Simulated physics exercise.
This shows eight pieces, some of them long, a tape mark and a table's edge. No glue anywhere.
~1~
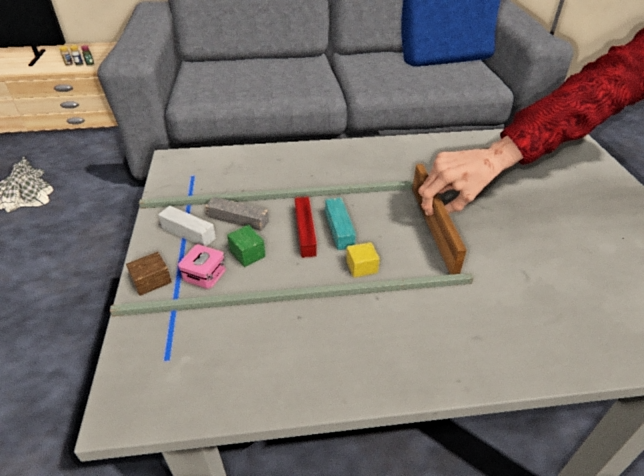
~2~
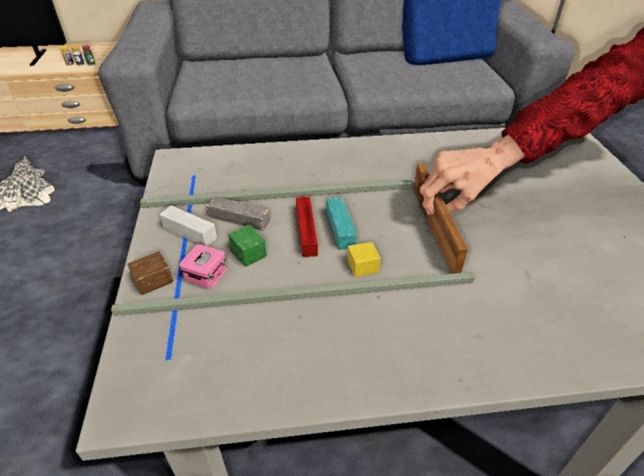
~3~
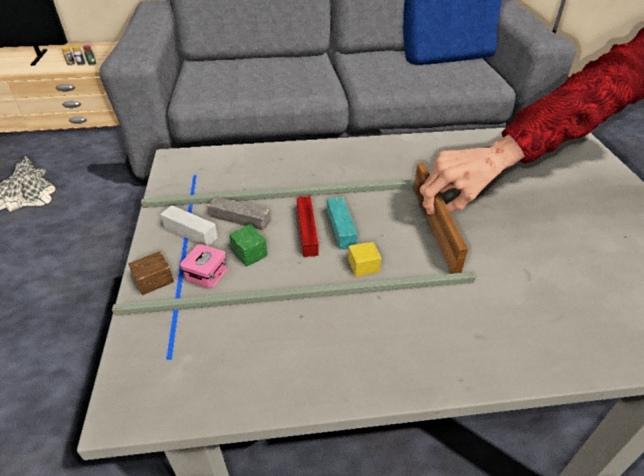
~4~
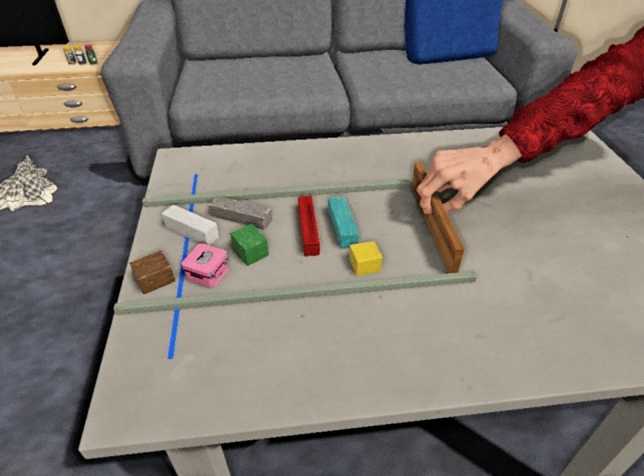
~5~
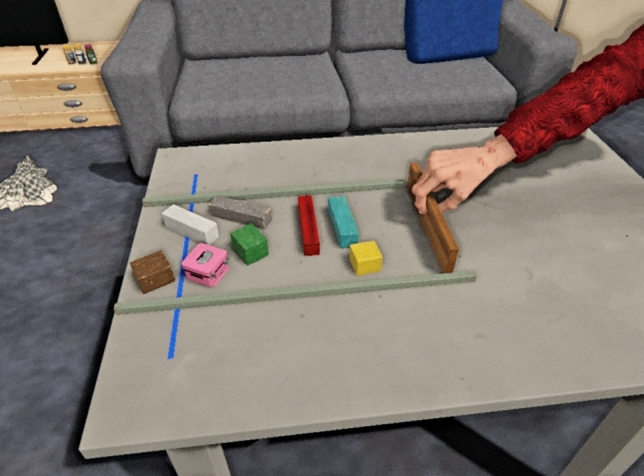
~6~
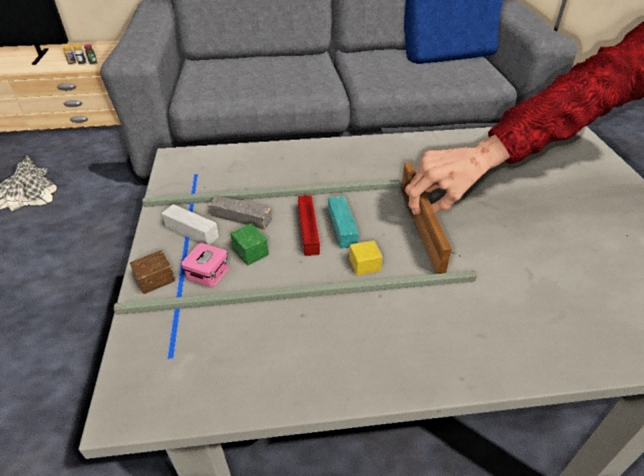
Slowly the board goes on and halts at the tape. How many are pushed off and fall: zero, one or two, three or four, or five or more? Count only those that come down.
In the end the number that fall off is one or two.
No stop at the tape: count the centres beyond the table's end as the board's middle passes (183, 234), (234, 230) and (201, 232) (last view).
Past the end: 2, 0 and 1.
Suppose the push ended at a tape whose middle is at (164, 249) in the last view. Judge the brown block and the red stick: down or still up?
The brown block goes over, the red stick survives.
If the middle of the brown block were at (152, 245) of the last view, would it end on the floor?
From there it tumbles off.
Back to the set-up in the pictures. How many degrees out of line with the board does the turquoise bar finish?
Near 0 degrees.
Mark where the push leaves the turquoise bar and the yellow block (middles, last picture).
About (176, 234), and the other about (166, 274).
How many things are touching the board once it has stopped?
It touches 2.
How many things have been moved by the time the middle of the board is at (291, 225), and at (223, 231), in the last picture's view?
By then 5, and 8.
Soon after, none off yet; brown block at rest near (153, 272); white bar at rest near (190, 225); pink case at rest near (206, 266).
After that, none off yet; brown block displaced a little near (139, 272); white bar displaced about its own width near (155, 225); pink case displaced about its own width near (174, 275).
In the end, the number that fall off is one or two; gone, white bar and brown block.
